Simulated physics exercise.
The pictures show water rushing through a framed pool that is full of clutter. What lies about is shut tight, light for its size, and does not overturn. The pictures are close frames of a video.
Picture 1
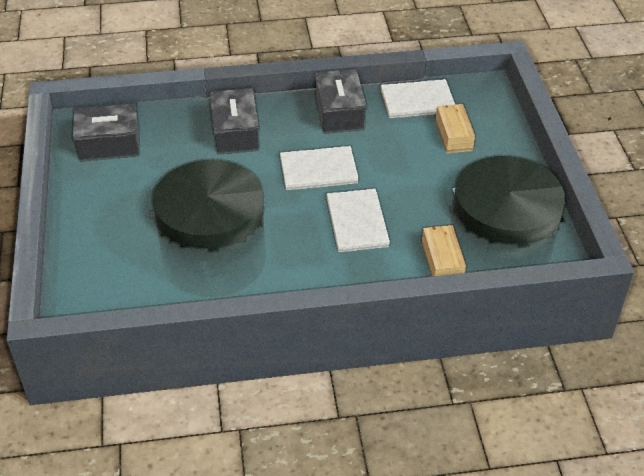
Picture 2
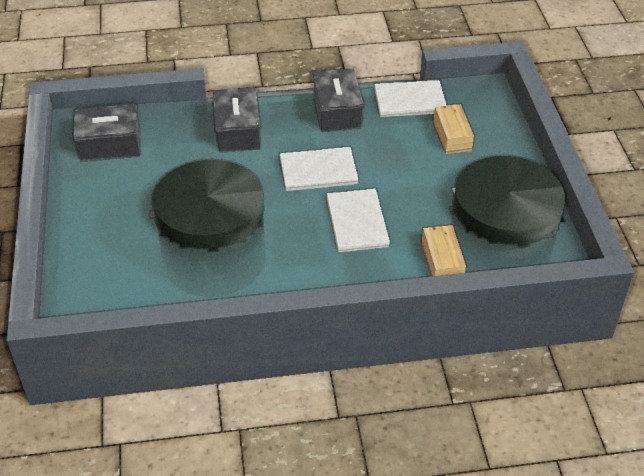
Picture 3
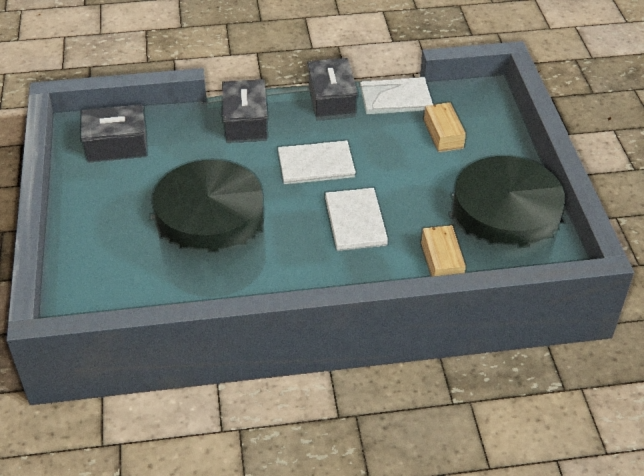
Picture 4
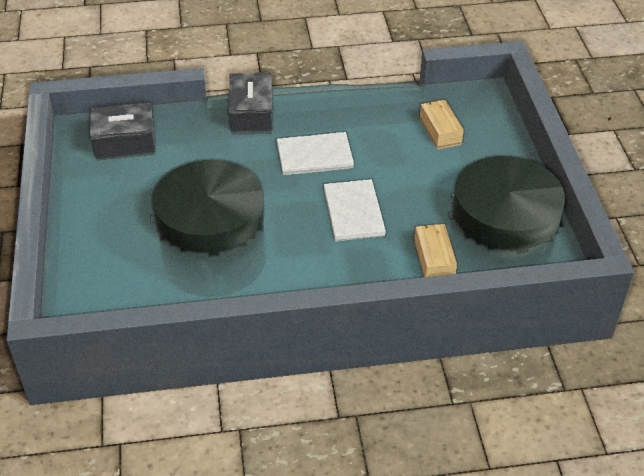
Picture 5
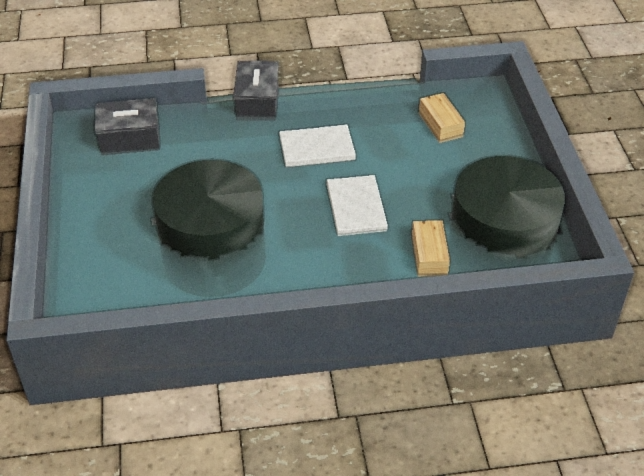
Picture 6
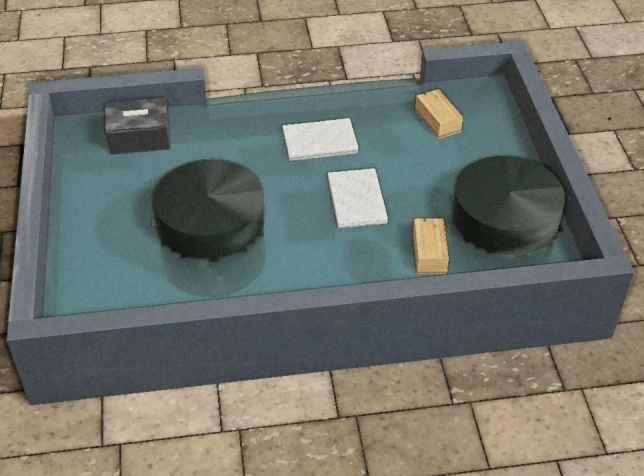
In a framed pool of water, a gap opened in the back wall, and the floating blocks and white slabs drifted slightly before two dark blocks and a white slab slipped out through it.
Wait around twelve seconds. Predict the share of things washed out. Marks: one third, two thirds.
Share: Between one and two thirds.
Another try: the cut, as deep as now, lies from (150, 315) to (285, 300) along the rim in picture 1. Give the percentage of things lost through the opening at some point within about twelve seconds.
Roughly 0 per cent.
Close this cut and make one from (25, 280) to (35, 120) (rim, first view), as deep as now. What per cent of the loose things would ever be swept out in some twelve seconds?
Roughly 20 per cent.
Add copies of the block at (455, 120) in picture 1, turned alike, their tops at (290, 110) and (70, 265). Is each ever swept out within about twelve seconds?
One after the other: Out, inside.
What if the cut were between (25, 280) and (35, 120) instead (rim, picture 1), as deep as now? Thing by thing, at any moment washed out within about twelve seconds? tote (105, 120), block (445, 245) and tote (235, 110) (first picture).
As listed: Yes, left behind, out.
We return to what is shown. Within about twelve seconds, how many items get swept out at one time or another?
The number is 3.
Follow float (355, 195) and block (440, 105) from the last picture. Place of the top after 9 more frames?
Around (351, 170) and (400, 97).
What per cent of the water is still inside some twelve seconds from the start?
Some 58 per cent.
A moment on, 3 of 8 are out; 5 afloat.
Next, 3 of 8 are out; 5 afloat.
Later, 3 of 8 are out; 5 afloat.
In the end, 3 of 8 are out; 5 afloat.
